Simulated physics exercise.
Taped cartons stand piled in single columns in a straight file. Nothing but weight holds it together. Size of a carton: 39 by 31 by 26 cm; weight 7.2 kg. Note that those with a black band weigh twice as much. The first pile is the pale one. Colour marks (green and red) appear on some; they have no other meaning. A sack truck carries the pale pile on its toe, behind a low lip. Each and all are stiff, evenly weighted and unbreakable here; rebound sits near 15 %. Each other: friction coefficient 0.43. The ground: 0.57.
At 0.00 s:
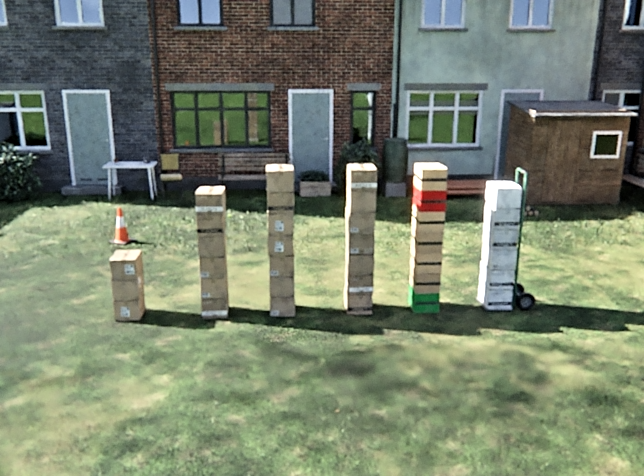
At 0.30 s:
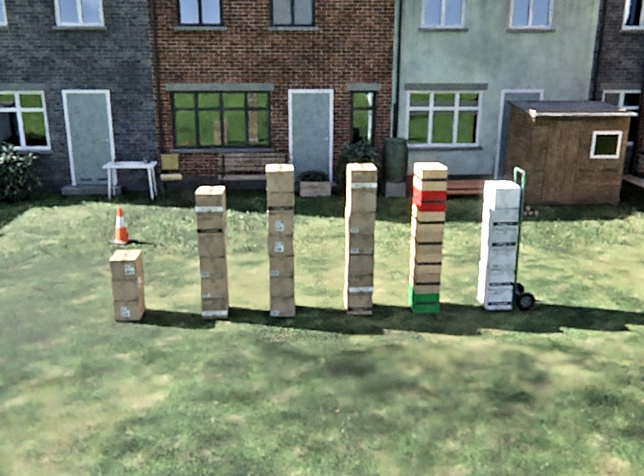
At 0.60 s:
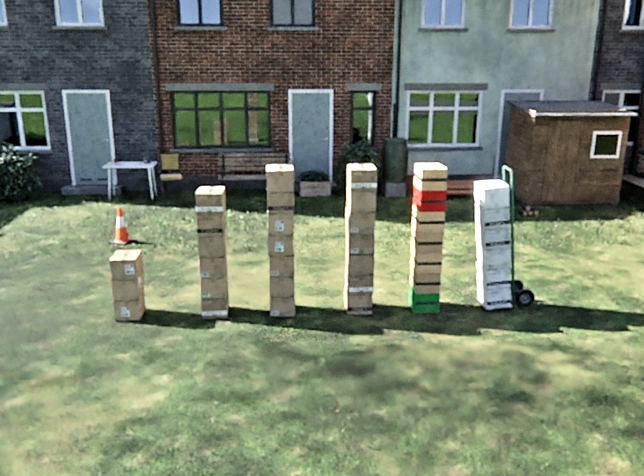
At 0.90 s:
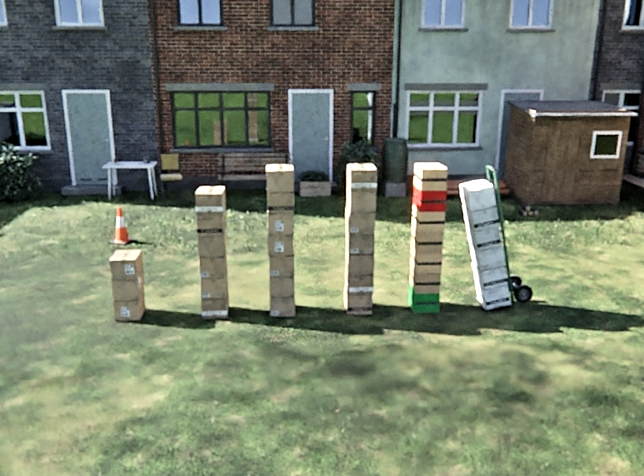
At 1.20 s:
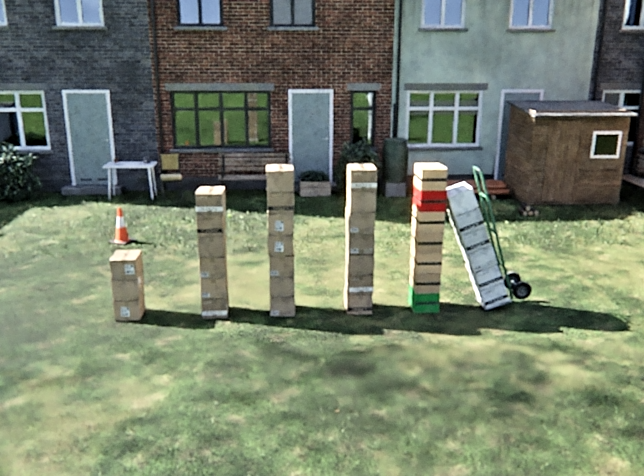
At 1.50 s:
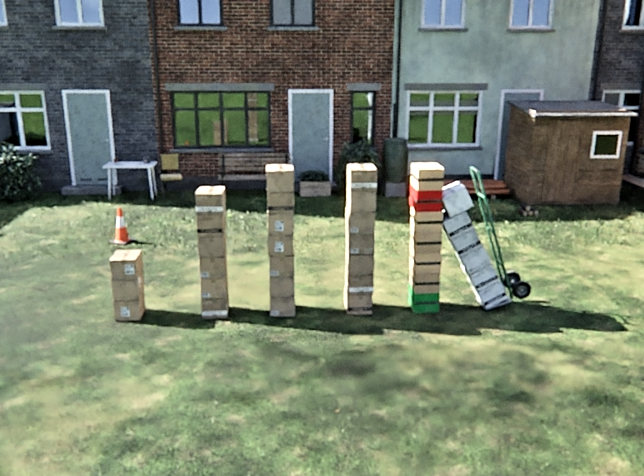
A green sack truck carrying a pale pile of cartons stands upright at the right end of a row of brown piles, then tilts left. Its pile leans increasingly, bending past the truck frame until its top meets the neighbouring pile, whose red carton shifts slightly left.
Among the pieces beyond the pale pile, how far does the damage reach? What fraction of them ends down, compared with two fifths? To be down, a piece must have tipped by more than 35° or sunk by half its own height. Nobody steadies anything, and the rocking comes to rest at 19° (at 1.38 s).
The fraction down is smaller than two fifths.
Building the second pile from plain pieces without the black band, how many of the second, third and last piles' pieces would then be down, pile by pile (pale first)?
Down per pile - second: 7, third: 7, last: 2.
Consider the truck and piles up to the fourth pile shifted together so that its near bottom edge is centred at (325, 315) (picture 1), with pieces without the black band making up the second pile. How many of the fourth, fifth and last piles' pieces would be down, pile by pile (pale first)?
Counts down - fourth: 7; fifth: 5; last: 1.
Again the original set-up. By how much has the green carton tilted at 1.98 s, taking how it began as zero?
0°.
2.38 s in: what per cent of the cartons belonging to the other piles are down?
At that instant, 0 percent.
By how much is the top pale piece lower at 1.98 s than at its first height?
The top piece is some 0 centimetres lower than at the start.
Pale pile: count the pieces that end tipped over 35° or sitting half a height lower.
The number you get is 0.
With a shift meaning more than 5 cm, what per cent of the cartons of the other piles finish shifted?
I count 0 % as shifted.
After 1.98 s, 0 of the pale pile down; none of the 30 other cartons down, 3 disturbed; red carton 52 mm from its place.
After 2.38 s, 0 of the pale pile down; none of the 30 other cartons down, 1 disturbed; red carton 29 mm from its place.
In the end (3.1 s), 0 of the pale pile down; none of the 30 other cartons down, 1 disturbed; red carton 29 mm from its place; green carton unmoved. That is 0 per cent. From the last view, middles, red carton near (427, 198), green carton near (424, 298).
